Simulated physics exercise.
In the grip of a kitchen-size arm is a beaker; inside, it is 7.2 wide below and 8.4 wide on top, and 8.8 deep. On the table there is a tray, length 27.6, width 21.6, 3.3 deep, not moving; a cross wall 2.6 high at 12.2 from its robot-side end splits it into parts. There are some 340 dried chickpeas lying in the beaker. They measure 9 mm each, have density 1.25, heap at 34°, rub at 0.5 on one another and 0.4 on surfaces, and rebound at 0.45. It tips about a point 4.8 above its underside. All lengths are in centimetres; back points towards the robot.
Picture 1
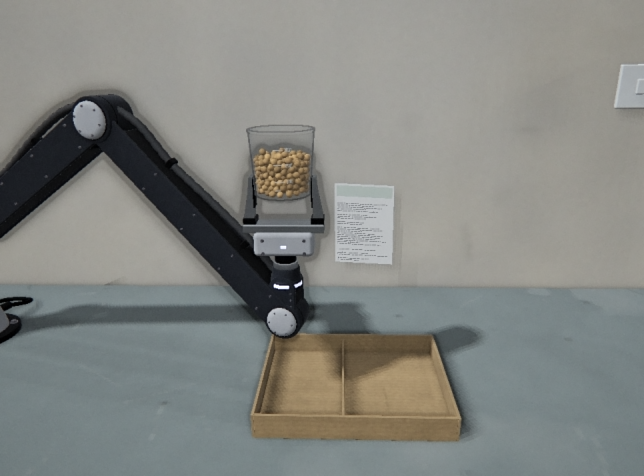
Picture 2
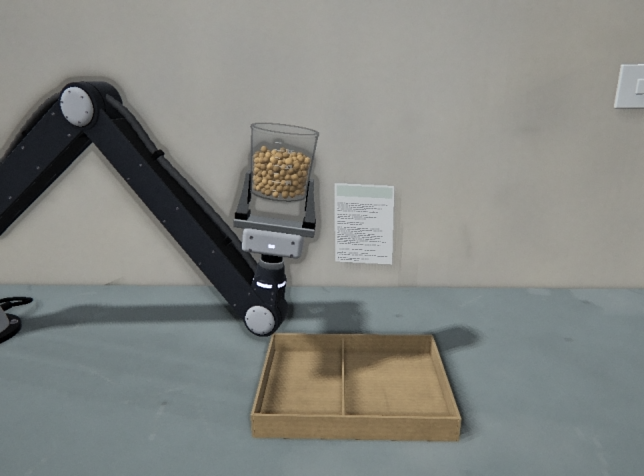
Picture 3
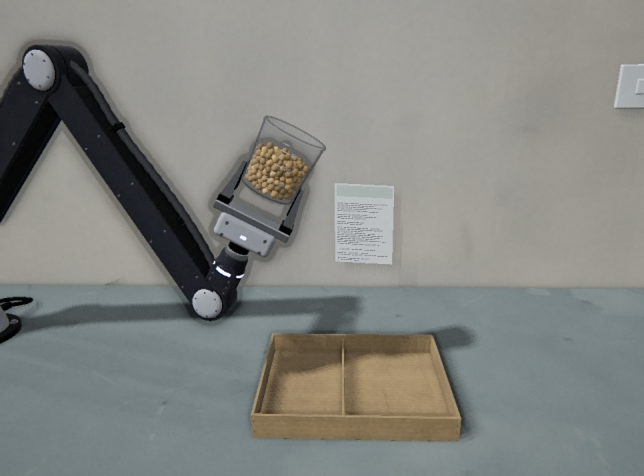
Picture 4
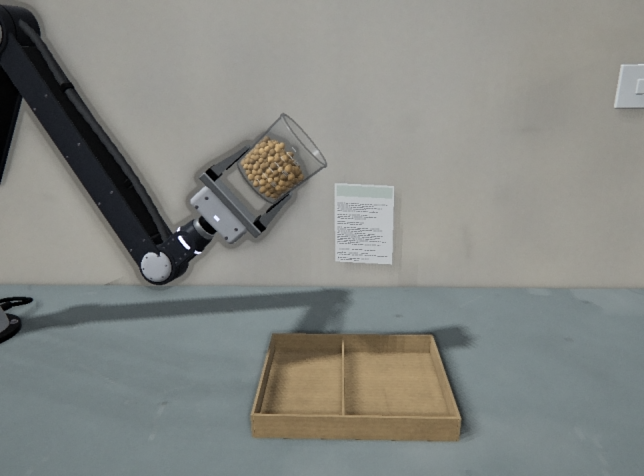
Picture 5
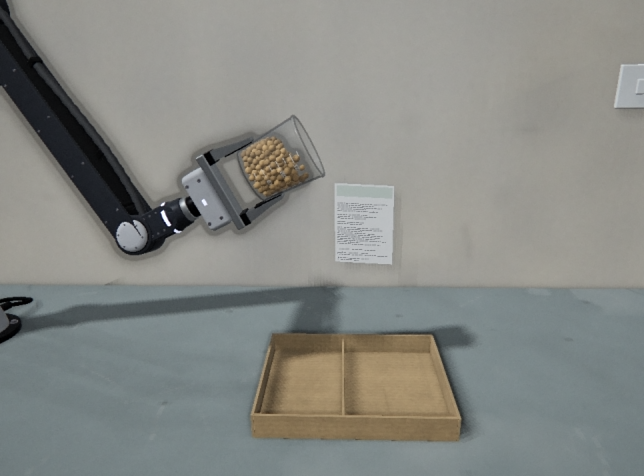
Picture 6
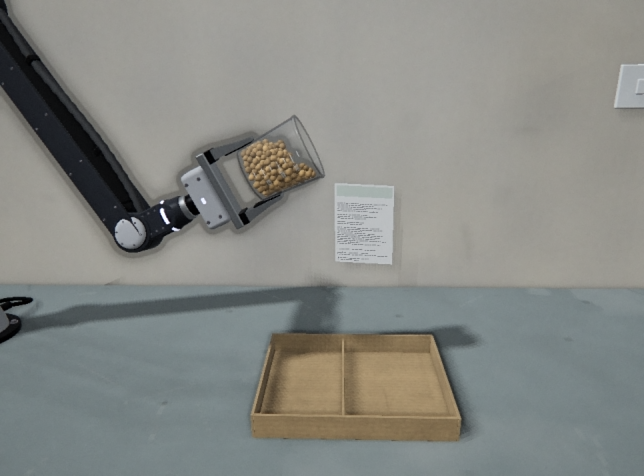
Above a grey-blue table with a divided tray, a black robot arm drawing back left and tilting a clear beaker of chickpeas rightward.
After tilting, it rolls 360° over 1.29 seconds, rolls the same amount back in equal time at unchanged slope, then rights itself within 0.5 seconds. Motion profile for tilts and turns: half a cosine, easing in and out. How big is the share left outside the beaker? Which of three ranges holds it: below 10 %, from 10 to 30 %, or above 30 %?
It lands in the range below 10 %.
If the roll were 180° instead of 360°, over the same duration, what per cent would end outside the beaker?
I'd expect some 5 per cent.
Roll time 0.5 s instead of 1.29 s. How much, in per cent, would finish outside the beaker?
Around 0 %.
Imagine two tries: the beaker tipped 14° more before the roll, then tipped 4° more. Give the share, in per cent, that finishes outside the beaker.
About 50 and 15 per cent.
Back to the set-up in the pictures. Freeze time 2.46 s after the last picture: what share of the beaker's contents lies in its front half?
Estimated share: About 65 %.
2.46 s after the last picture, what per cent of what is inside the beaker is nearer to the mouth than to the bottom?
Near 35 per cent lies in the mouth half.
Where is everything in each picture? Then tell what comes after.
The first picture shows beaker middle at (282, 163), upright; upper third of the load around (281, 161), from x 255 to 310, top at y 150; 340 in the beaker.
The second picture shows beaker middle at (282, 163), tipped 8°; upper third of the load around (280, 161), from x 255 to 310, top at y 150.
The third picture shows beaker middle at (281, 163), tipped 28°; upper third of the load around (273, 159), from x 250 to 305, top at y 145.
The fourth picture shows beaker middle at (280, 162), tipped 50°; upper third of the load around (269, 155), from x 245 to 300, top at y 140.
The fifth picture shows beaker middle at (279, 161), tipped 63°; upper third of the load around (269, 153), from x 245 to 305, top at y 140.
The sixth picture shows beaker middle at (279, 161), tipped 64°; upper third of the load around (267, 155), from x 245 to 315, top at y 145; 340 in the beaker.
Then, 1.23 s after the last picture, tipped 64°, highest piece 39 above the table; 331 in the beaker, 5 in the far-side part, 4 in flight or on a rim.
Then, 2.46 s after the last picture, tipped 64°, highest piece 39 above the table; 321 in the beaker, 16 in the far-side part, 3 in flight or on a rim.
Then, 3.28 s after the last picture, upright, highest piece 40 above the table; 319 in the beaker, 21 in the far-side part.
Then, 3.98 s after the last picture, upright, highest piece 40 above the table; 319 in the beaker, 21 in the far-side part.
Final count, 319 in the beaker, 21 in the far-side part. That is 6 % outside the beaker.
